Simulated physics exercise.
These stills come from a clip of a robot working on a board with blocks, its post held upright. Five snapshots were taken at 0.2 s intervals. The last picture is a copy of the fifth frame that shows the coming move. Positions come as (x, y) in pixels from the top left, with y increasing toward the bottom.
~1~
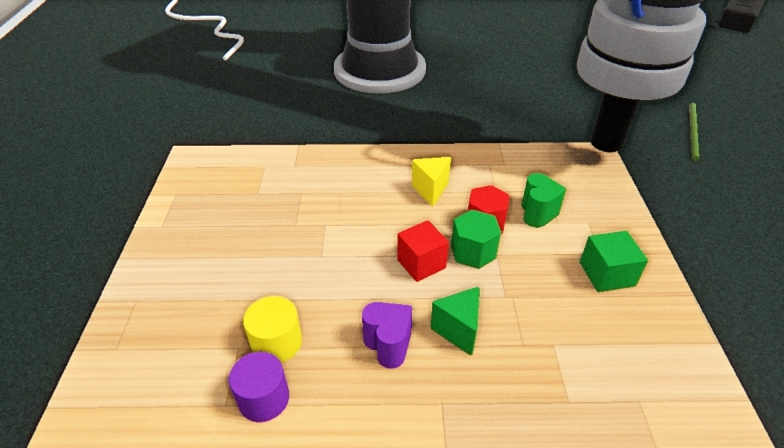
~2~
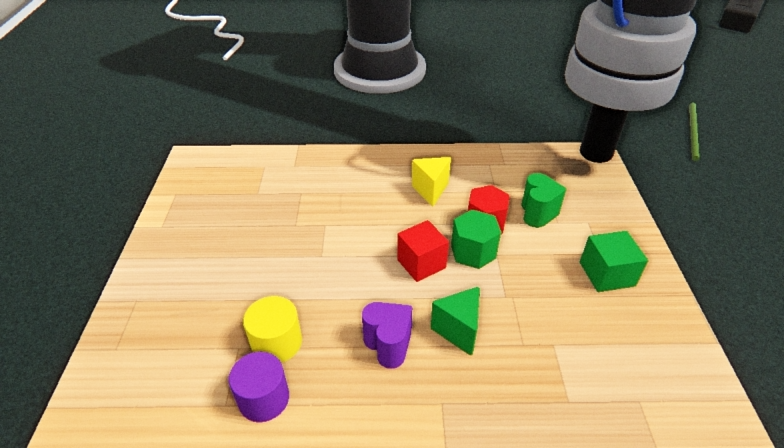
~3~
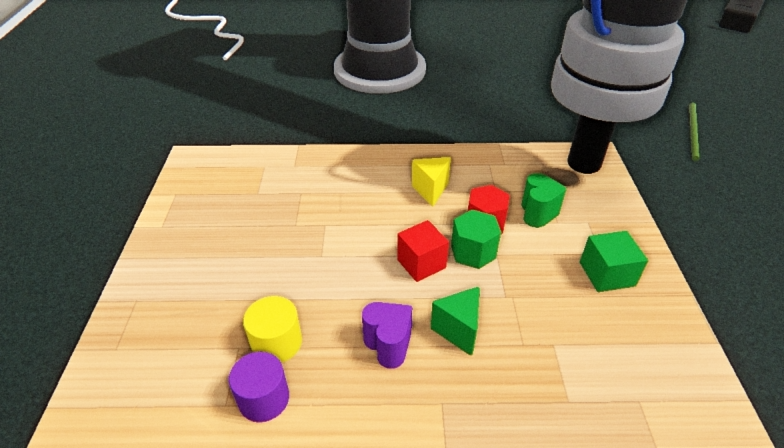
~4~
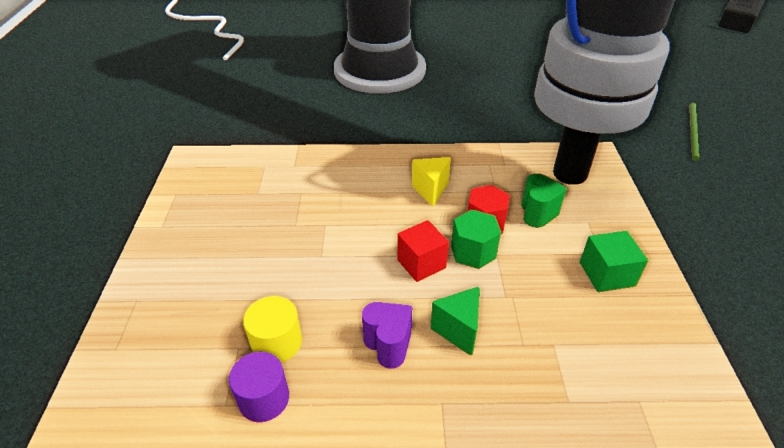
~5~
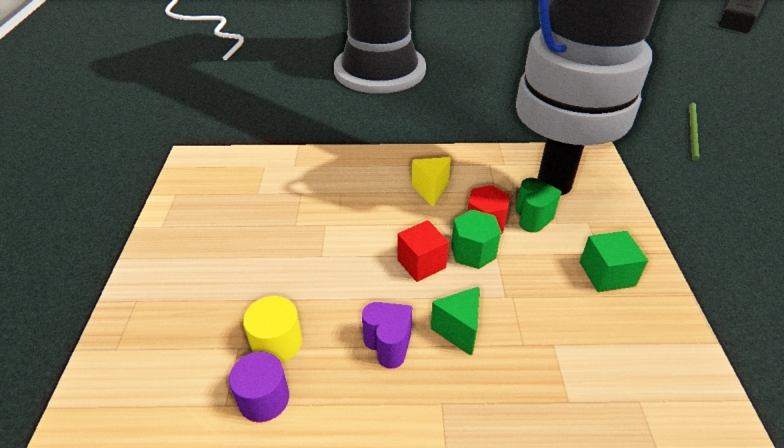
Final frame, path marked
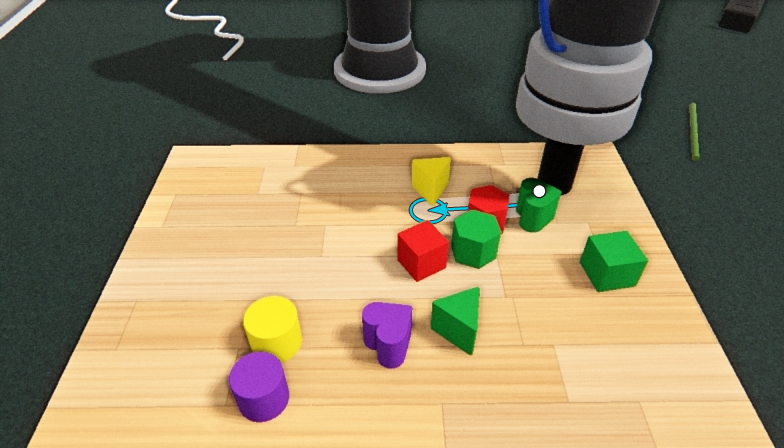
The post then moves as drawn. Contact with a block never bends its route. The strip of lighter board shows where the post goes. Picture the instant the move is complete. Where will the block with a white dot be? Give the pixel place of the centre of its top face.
It will likely be found at (515, 204).
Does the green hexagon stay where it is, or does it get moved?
Displaced.
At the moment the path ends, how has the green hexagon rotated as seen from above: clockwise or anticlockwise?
Turns anticlockwise.
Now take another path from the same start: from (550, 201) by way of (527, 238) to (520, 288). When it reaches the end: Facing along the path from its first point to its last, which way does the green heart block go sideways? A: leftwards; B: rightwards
B: Rightwards.
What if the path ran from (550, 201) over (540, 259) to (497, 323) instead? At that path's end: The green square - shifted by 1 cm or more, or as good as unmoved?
Left in place.
The drawn path runs from (550, 201) via (511, 206) and (470, 208), ending at (428, 210); the dot is on the green heart block.
The first path, step by step. One third of the way, post (513, 191); green hexagon (470, 230), turned 25° anticlockwise; red hexagon (474, 202), turned 20° clockwise; green heart block (516, 202), turned 40° anticlockwise.
Two thirds of the way, post (472, 194); green hexagon (467, 236), turned 25° anticlockwise; red hexagon (465, 207); green heart block (515, 204), turned 45° anticlockwise.
At the end, post (429, 196); yellow three-sided block (422, 166), turned 45° clockwise; green hexagon (468, 239), turned 30° anticlockwise; red hexagon (450, 210), turned 30° anticlockwise; green heart block (515, 204), turned 45° anticlockwise.
